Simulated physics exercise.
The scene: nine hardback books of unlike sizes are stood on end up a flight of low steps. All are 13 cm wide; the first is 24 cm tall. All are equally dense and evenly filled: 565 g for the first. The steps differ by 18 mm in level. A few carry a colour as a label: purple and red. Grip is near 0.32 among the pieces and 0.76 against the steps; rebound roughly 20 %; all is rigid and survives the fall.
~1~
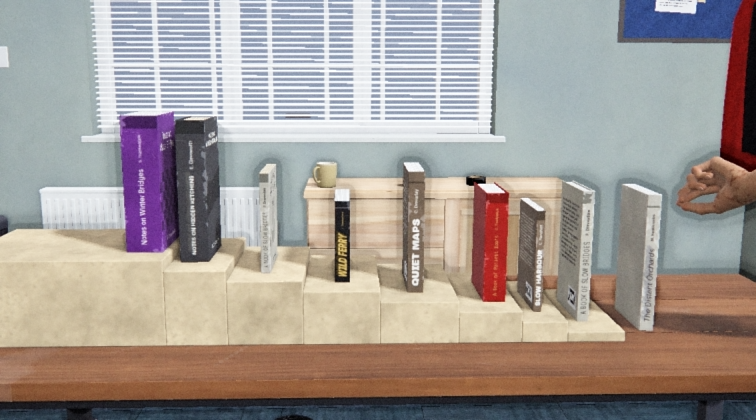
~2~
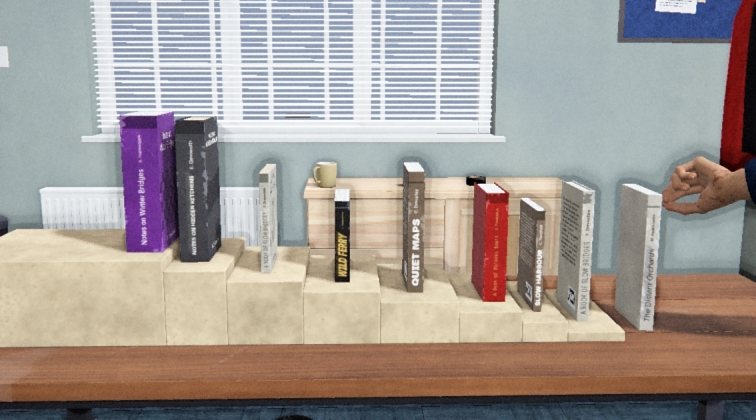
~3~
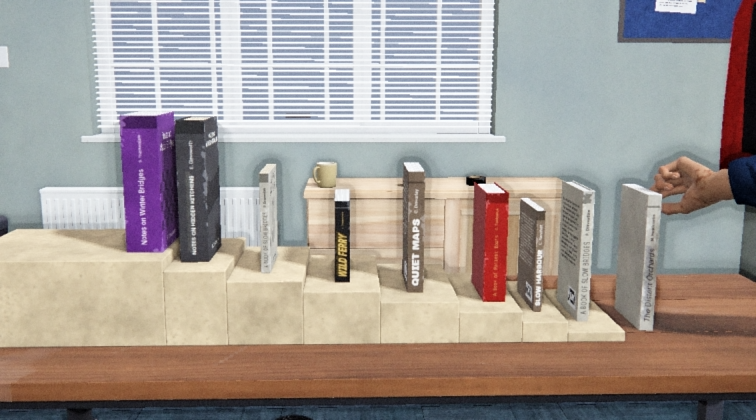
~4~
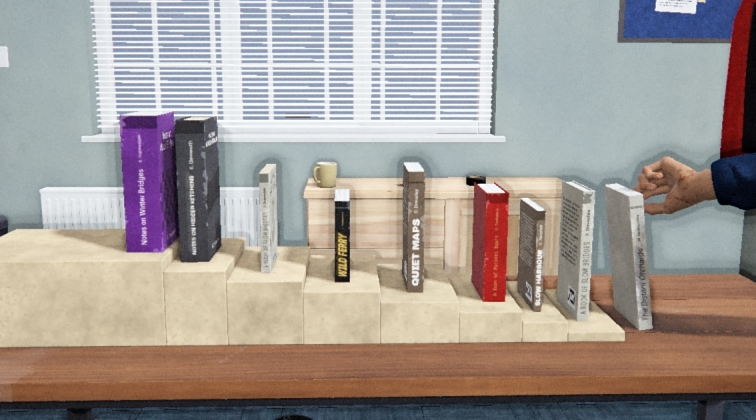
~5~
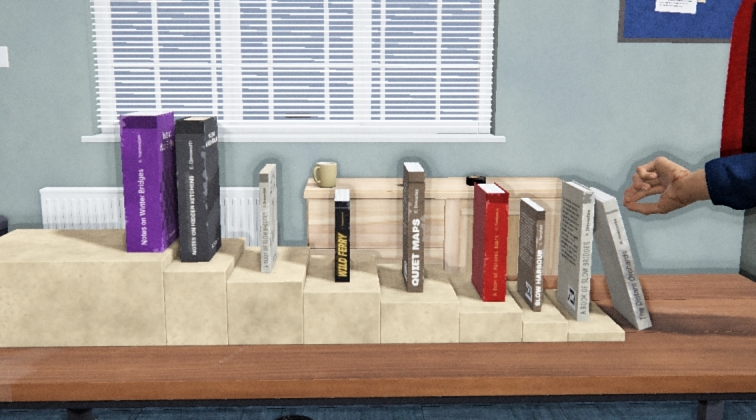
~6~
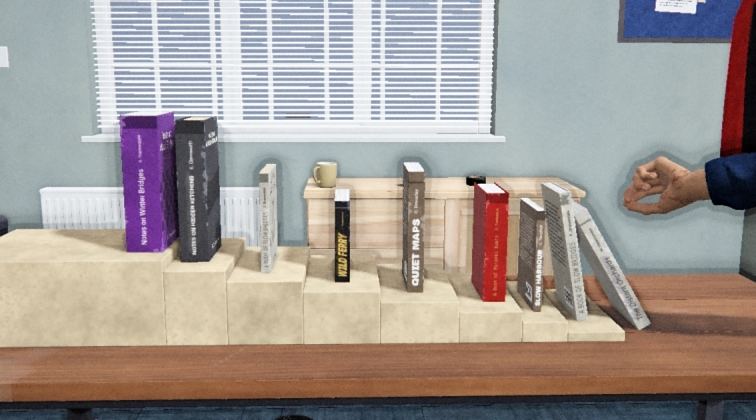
On a stepped block on a wooden table, a hand pushes the rightmost grey book leftward, leaning it into its neighbour, which tilts.
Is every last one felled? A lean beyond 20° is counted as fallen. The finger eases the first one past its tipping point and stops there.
Only some go over.
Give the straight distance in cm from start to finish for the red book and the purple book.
Moved: Red 10, purple 0.
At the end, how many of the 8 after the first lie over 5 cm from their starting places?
It is 6.
Then, 0.10 s past the last view, 1 of the 8 other books over.
Then, 0.24 s past the last view, 3 of the 8 other books over; red book 31° from how it stood.
Then, 0.40 s past the last view, 5 of the 8 other books over; red book 61° from how it stood.
Then, 0.84 s past the last view, 6 of the 8 other books over; red book 69° from how it stood.
In the end, 6 of the 8 other books over; red book 69° from how it stood; purple book unmoved. Two left standing. From the last view, middles, red book near (432, 264), purple book near (151, 180).
